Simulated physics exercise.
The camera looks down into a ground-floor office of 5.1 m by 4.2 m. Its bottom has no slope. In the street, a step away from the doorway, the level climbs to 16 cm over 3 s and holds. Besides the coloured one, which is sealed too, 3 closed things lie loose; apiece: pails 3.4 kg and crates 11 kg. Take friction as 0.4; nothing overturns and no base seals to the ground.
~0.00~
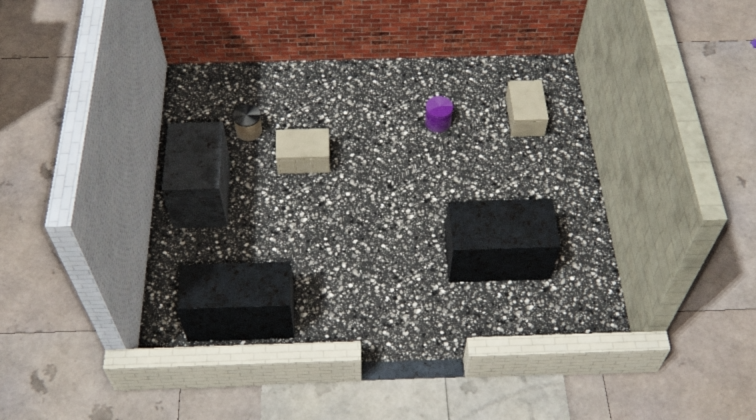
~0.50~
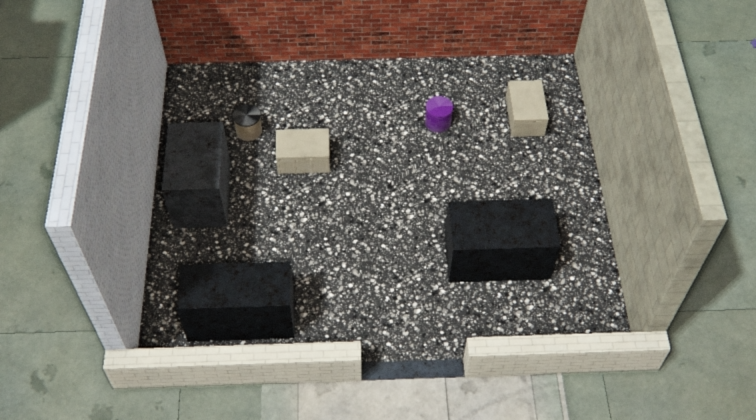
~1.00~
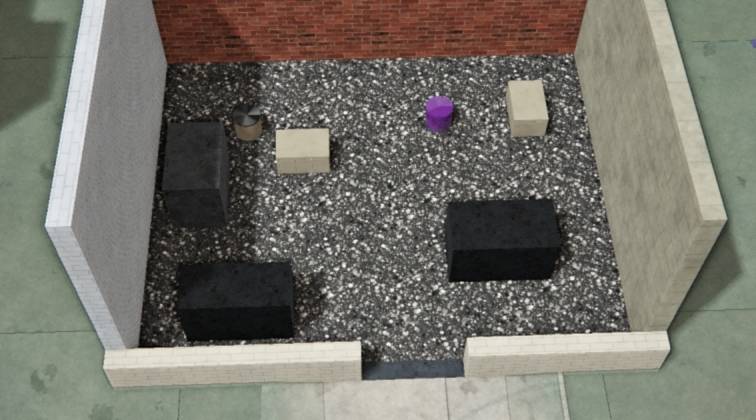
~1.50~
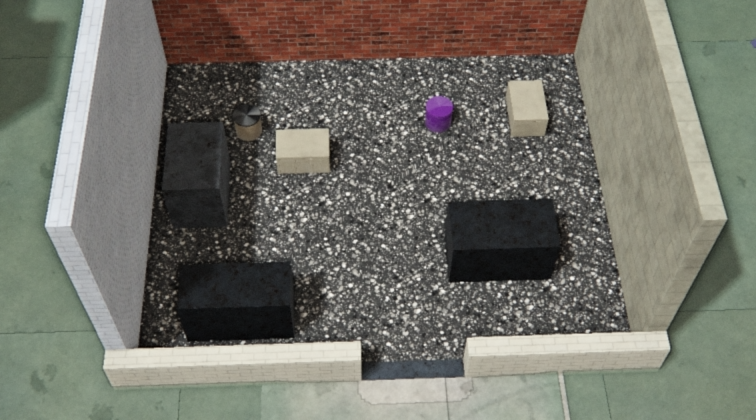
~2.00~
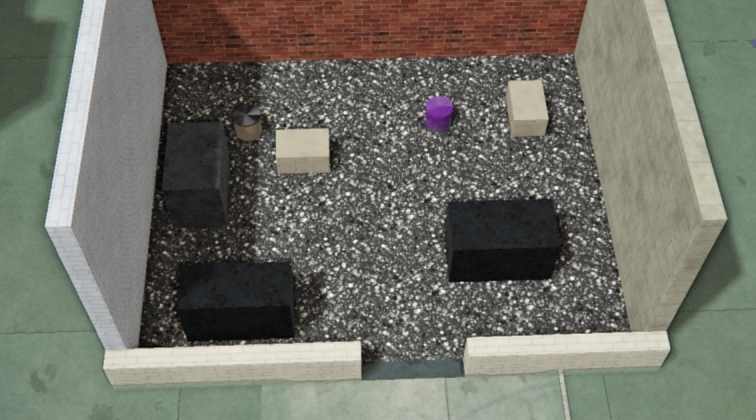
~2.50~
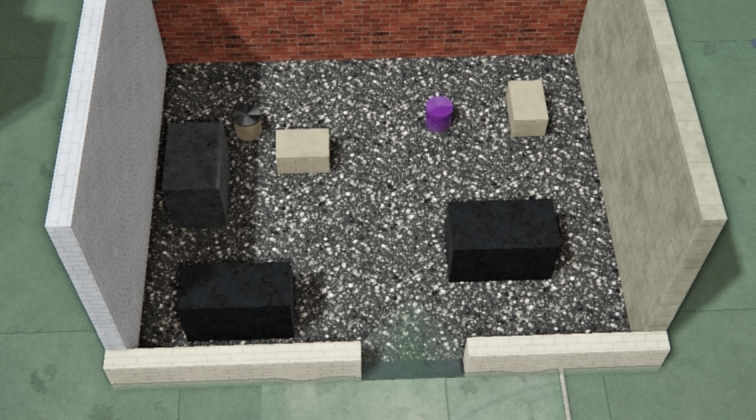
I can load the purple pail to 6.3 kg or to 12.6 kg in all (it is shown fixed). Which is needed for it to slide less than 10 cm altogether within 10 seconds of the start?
For it, the smaller load will do.
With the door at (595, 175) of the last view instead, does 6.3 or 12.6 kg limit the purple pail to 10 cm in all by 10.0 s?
Then the smaller load will do.
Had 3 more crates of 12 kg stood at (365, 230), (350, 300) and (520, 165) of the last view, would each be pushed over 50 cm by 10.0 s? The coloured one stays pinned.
In turn: Over, over, under.
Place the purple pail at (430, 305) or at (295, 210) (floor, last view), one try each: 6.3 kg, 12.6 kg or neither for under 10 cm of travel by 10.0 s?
In turn: Neither holds; the smaller is enough.
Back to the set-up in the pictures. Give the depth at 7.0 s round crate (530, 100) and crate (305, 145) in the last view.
Roughly 1 and 3 cm.
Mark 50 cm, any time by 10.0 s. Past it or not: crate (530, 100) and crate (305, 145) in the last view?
In that order: Less, over.
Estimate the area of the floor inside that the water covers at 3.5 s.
Roughly 2.5 m2.
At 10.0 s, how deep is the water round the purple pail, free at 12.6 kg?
About 4 cm.
After 3.5 s the purple pail would be 0 cm from its start with 6.3 kg and 0 cm from its start with 12.6 kg; 0 cm of water round it then.
After 4.5 s the purple pail would be 0 cm from its start with 6.3 kg and 0 cm from its start with 12.6 kg; 0 cm of water round it then.
After 7.0 s the purple pail would be 0 cm from its start with 6.3 kg and 0 cm from its start with 12.6 kg; 2 cm of water round it then.
After 10.0 s the purple pail would be 0 cm from its start with 6.3 kg and 0 cm from its start with 12.6 kg; 4 cm of water round it then.
